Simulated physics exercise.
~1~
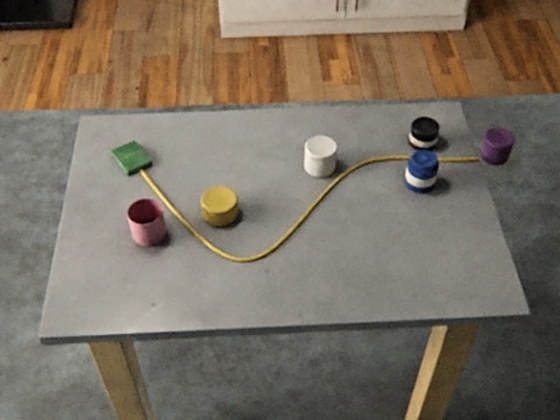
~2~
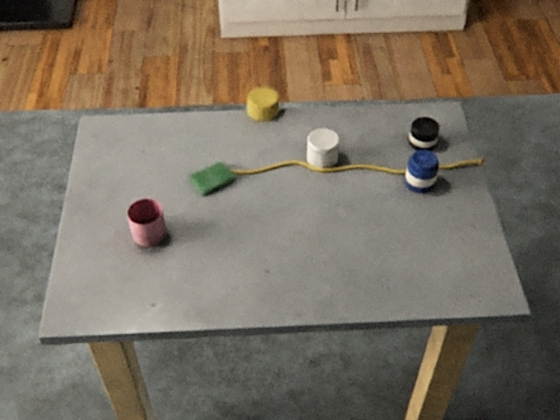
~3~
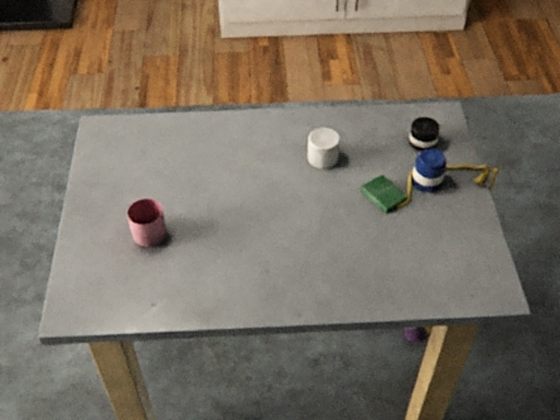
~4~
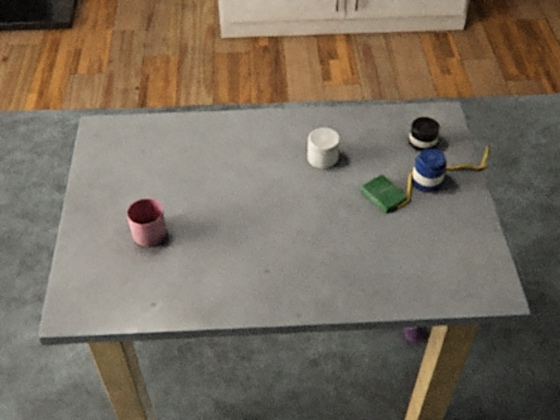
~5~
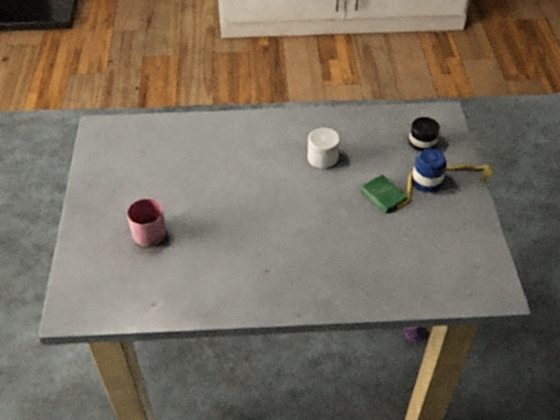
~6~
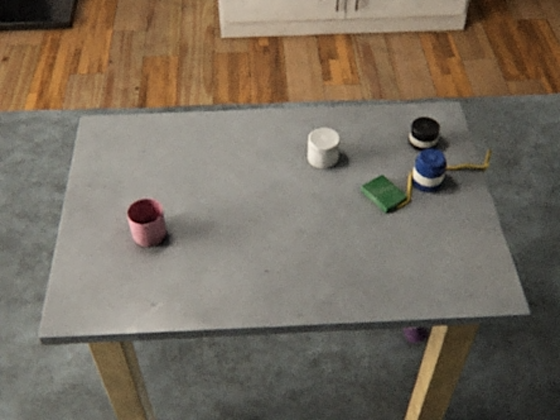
The clip shows a yellow cable winding among small tubs on a gray table as an attached green block slides right, the yellow tub and purple object leaving the tabletop. The block stops near the blue jar, the purple object lies below, and the cable's loose end keeps shifting.
